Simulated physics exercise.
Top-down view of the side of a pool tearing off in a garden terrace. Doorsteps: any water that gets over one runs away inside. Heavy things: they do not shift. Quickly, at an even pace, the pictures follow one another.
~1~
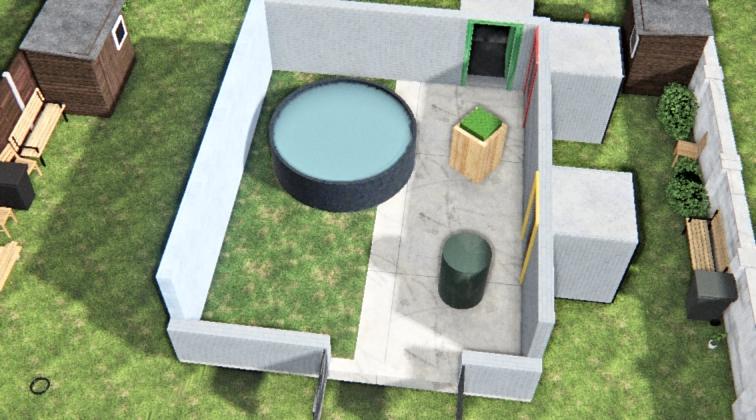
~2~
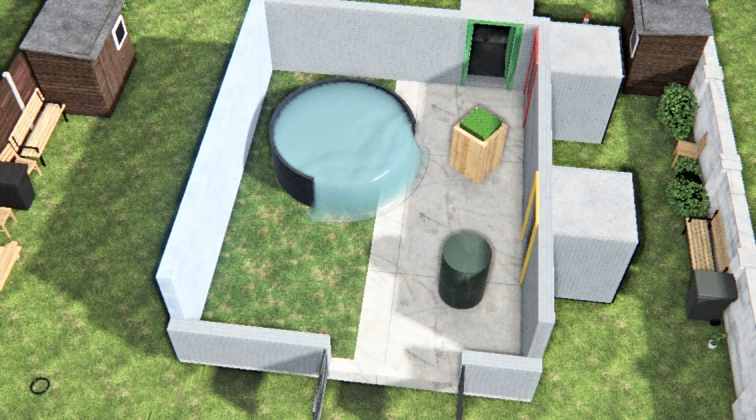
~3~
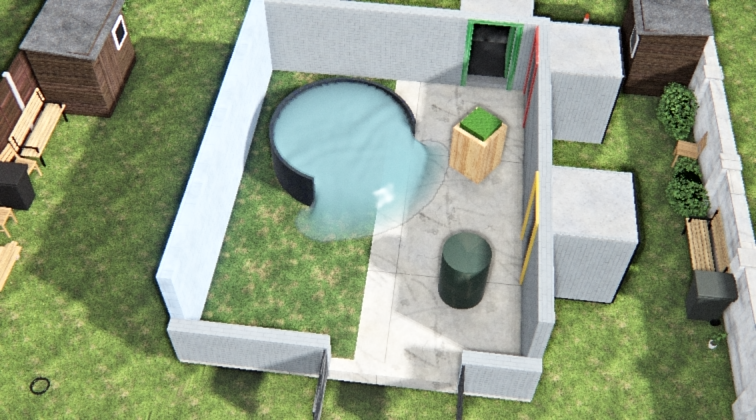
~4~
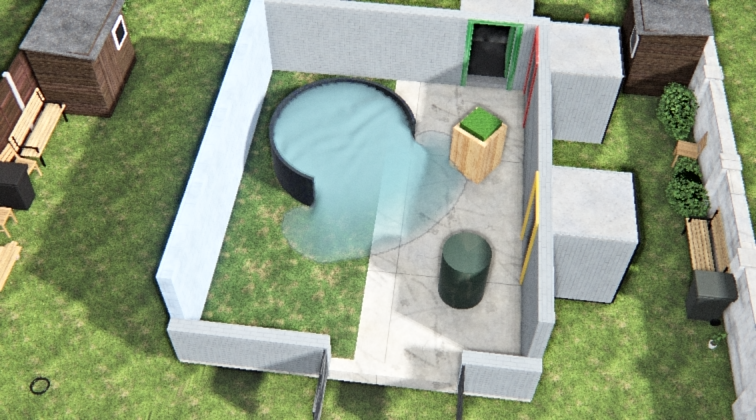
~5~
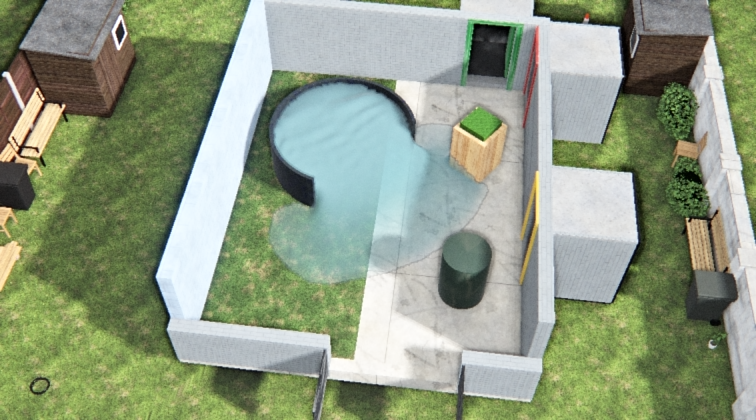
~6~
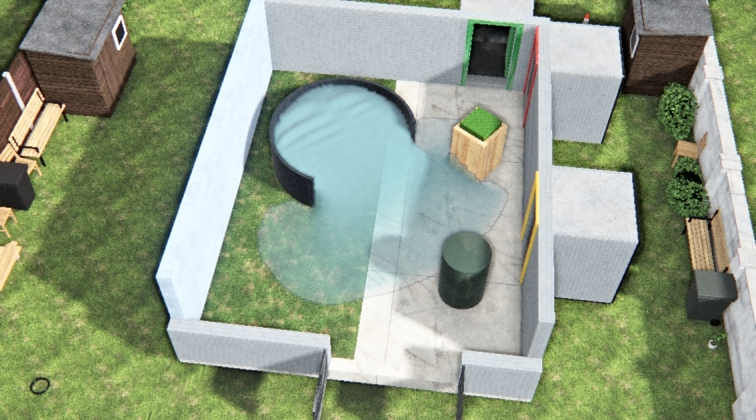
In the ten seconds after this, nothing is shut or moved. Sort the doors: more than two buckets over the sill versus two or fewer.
Sorted by door: Red door - two or fewer; yellow door - more than two; green door - two or fewer.
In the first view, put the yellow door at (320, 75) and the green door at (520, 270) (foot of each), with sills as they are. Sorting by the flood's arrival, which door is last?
Result: The yellow one.
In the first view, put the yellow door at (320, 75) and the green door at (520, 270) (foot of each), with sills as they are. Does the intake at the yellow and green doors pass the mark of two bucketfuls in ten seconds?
First the yellow door, which stays on the safe side, then the green door, which crosses the line.
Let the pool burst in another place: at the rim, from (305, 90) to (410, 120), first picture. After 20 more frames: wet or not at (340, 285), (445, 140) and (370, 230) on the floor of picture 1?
Bone-dry, submerged, bone-dry.
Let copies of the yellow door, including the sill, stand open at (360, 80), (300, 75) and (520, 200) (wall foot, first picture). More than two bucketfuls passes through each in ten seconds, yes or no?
Going door by door: The first remains below the limit, the second remains below the limit, the third runs past the limit.
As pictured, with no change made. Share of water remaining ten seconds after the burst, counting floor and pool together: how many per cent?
Close to 54 %.
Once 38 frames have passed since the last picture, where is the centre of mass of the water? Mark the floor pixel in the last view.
Somewhere near (381, 231).
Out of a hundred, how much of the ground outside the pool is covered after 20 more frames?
80 %, roughly.
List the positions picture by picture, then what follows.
Still water in the round pool at (343, 131), in the first frame.
The front is at (309, 210), out from the gap at (386, 191), in the second frame.
Water pours out at (386, 191) and has run to (438, 144), in the third frame.
Water pours out at (386, 193) and has run to a hidden place, in the fourth frame.
The front is at (278, 250), out from the gap at (386, 193), in the fifth frame.
The front is at (295, 290), out from the gap at (386, 194), in the sixth frame.
A moment on, water covers 65 % of the floor; the red door wet at the sill, nothing in, the yellow door under two buckets in, the green door wet at the sill, nothing in.
Next, water covers 75 % of the floor; the red door wet at the sill, nothing in, the yellow door far over two buckets in, the green door under two buckets in.
Then, water covers 80 % of the floor; the red door wet at the sill, nothing in, the yellow door far over two buckets in, the green door under two buckets in.
Later, water covers 90 % of the floor; the red door wet at the sill, nothing in, the yellow door far over two buckets in, the green door under two buckets in.
In the end, water covers 100 % of the floor; the red door wet at the sill, nothing in, the yellow door far over two buckets in, the green door under two buckets in.
